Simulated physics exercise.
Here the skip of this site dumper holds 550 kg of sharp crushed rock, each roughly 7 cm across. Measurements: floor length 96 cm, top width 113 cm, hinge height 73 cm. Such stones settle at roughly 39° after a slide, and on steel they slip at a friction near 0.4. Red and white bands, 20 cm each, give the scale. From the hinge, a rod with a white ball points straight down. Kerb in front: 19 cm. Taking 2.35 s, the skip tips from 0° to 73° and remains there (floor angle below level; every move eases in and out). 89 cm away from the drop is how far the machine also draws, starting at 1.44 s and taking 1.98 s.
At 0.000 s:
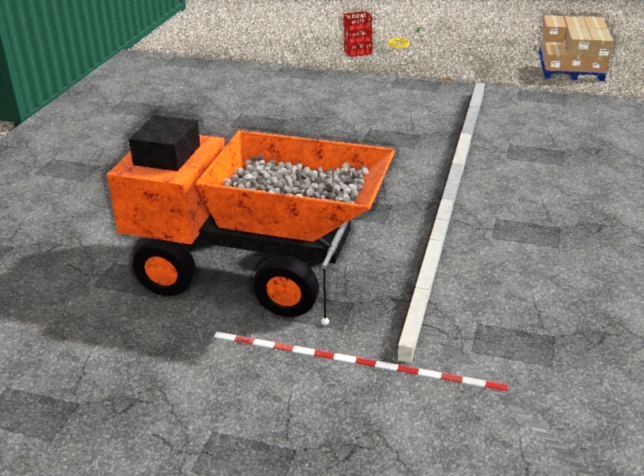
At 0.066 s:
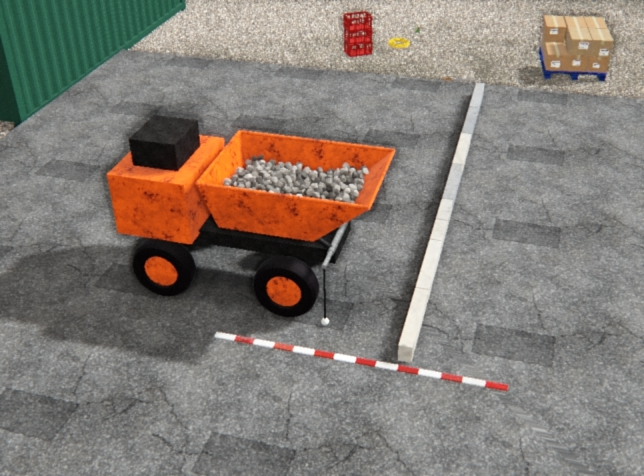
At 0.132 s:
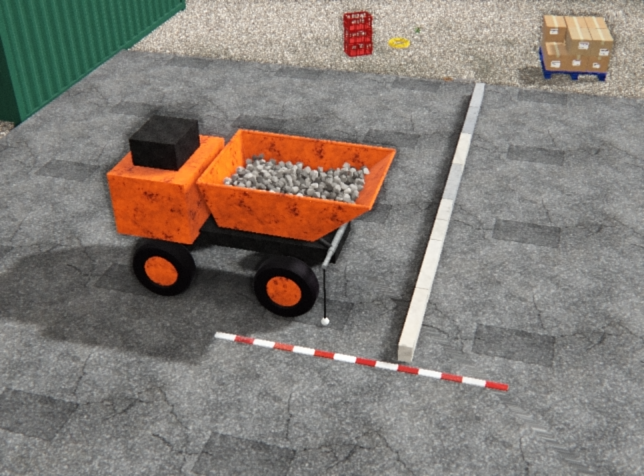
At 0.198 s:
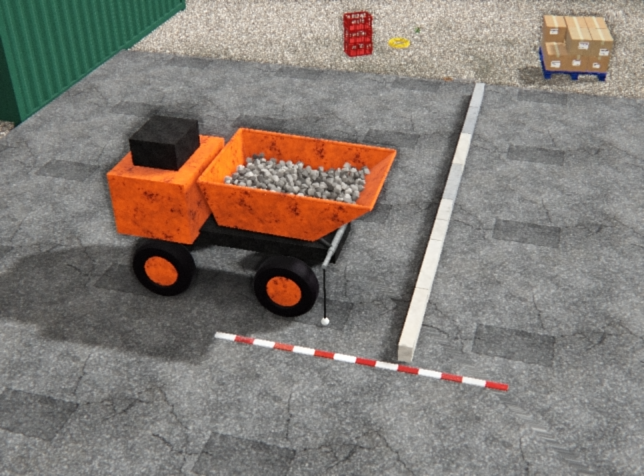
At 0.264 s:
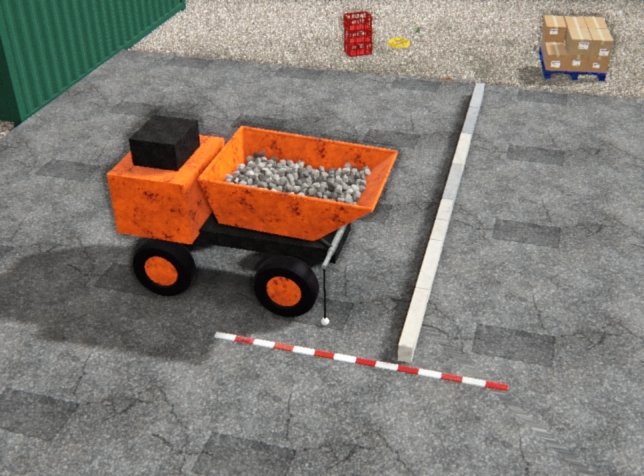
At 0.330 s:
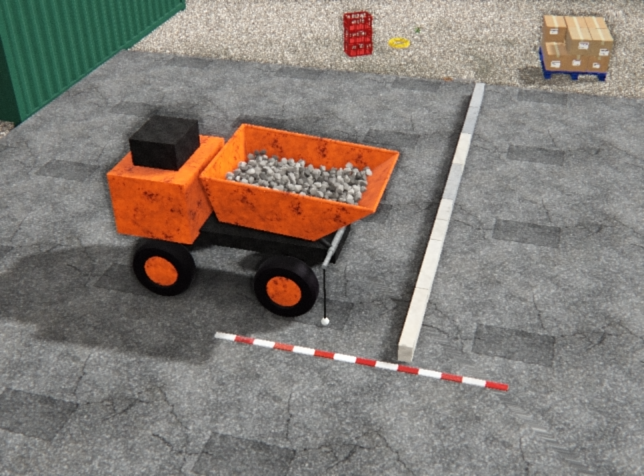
The orange skip of a small site dumper, full of grey crushed stones, barely tilted forward to the right, while the dumper itself stayed still behind a pale kerb on the cracked grey ground.
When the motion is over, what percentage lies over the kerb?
Close to 25 percent.
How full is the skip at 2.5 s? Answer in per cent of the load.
I'd say it's holding near 30 per cent.
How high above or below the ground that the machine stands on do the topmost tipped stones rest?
About 40 cm above it.
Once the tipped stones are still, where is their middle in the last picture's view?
Their middle lands near (399, 293).
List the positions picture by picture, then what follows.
The first picture shows lip at (369, 208), floor tilted 0°, highest stones at (305, 175).
The second picture shows lip at (369, 208), floor tilted 0°, highest stones at (305, 175); the stones move at 0.1 m/s on average.
In the third picture, the skip is at 1°, its lip at (370, 208); the top of the load is at (305, 174); the stones move at 0.1 m/s on average.
The fourth picture shows lip at (371, 209), floor tilted 1°, highest stones at (295, 172); the stones move at 0.2 m/s on average.
The fifth picture shows lip at (372, 210), floor tilted 3°, highest stones at (283, 170); the stones move at 0.2 m/s on average.
In the sixth picture, the skip is at 4°, its lip at (374, 211); the top of the load is at (272, 167); the stones move at 0.3 m/s on average.
After 1.8 s the floor is at 62°; 100 % in the skip; the foremost stones are at (404, 252).
After 2.5 s the floor is at 73°; 28 % in the skip, 53 % on this side of the kerb, 20 % over the kerb; the foremost stones are at (486, 318).
After 3.9 s the floor is at 73°; 0 % in the skip, 76 % on this side of the kerb, 24 % over the kerb; the foremost stones are at (526, 327).
After 6.5 s the floor is at 73°; 0 % in the skip, 76 % on this side of the kerb, 24 % over the kerb; the foremost stones are at (526, 327).
